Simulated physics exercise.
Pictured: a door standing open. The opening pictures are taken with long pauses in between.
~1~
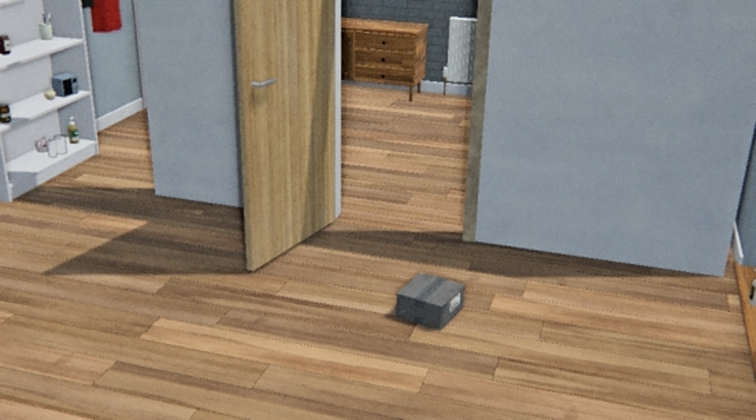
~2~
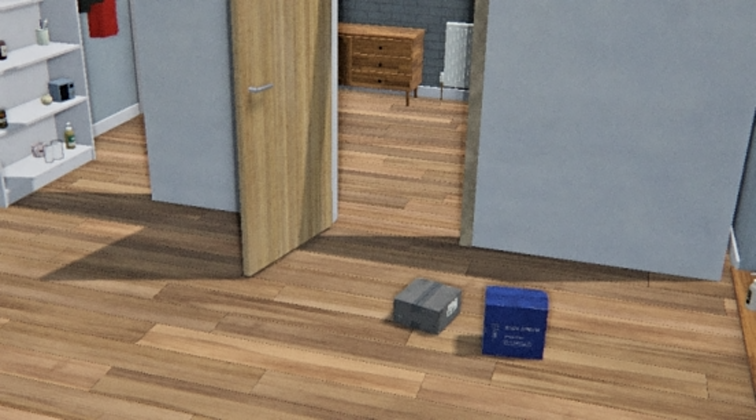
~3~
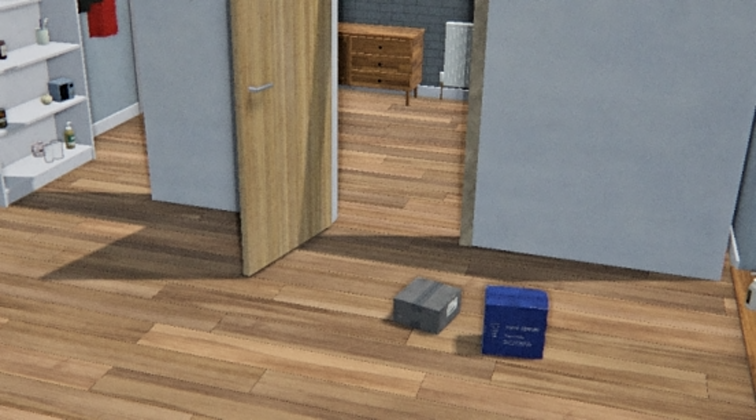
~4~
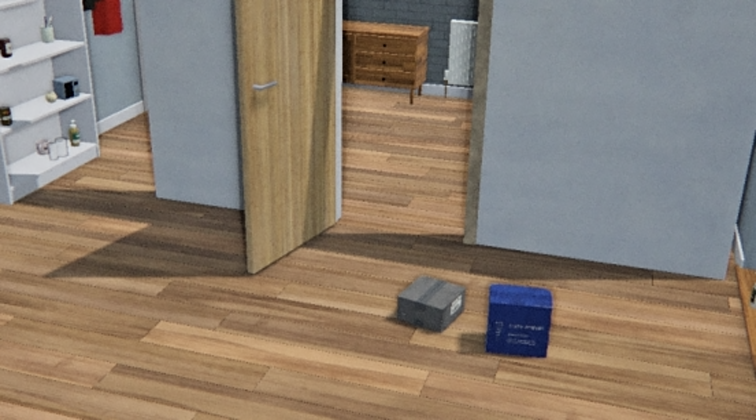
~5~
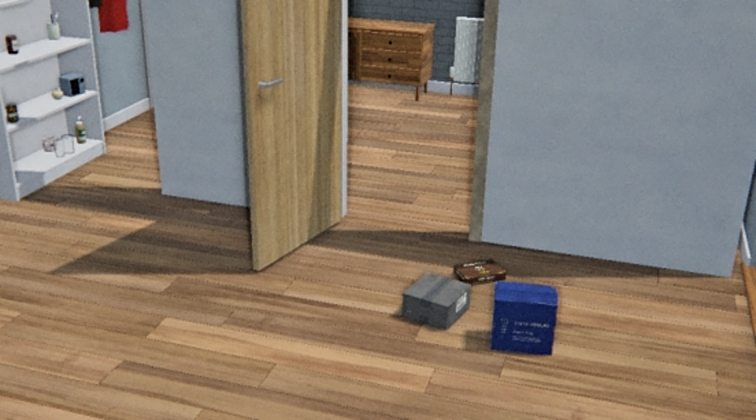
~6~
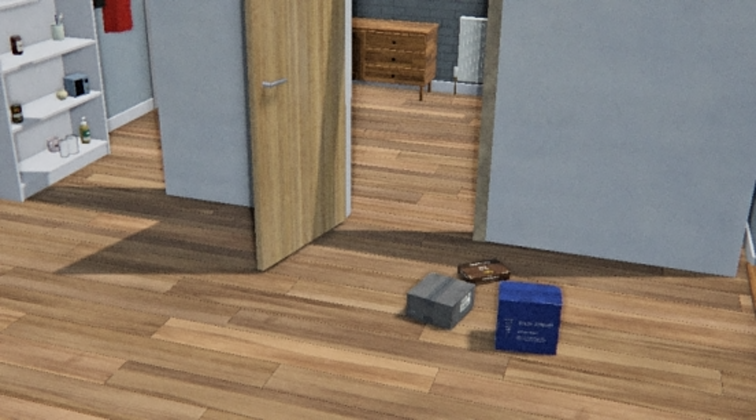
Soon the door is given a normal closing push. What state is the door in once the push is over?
The attempt works.
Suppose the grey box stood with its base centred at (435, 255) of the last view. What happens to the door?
Well, after that the door gets caught.
Then, 0.70 s later than the last frame, door 85° open.
Then, 1.10 s later than the last frame, door 61° open.
Then, 1.50 s later than the last frame, door 33° open.
Then, 1.80 s later than the last frame, door 11° open.
When it is over, door 0° open; all 3 as before. End places, in pixels of the last picture, brown packet near (484, 273).
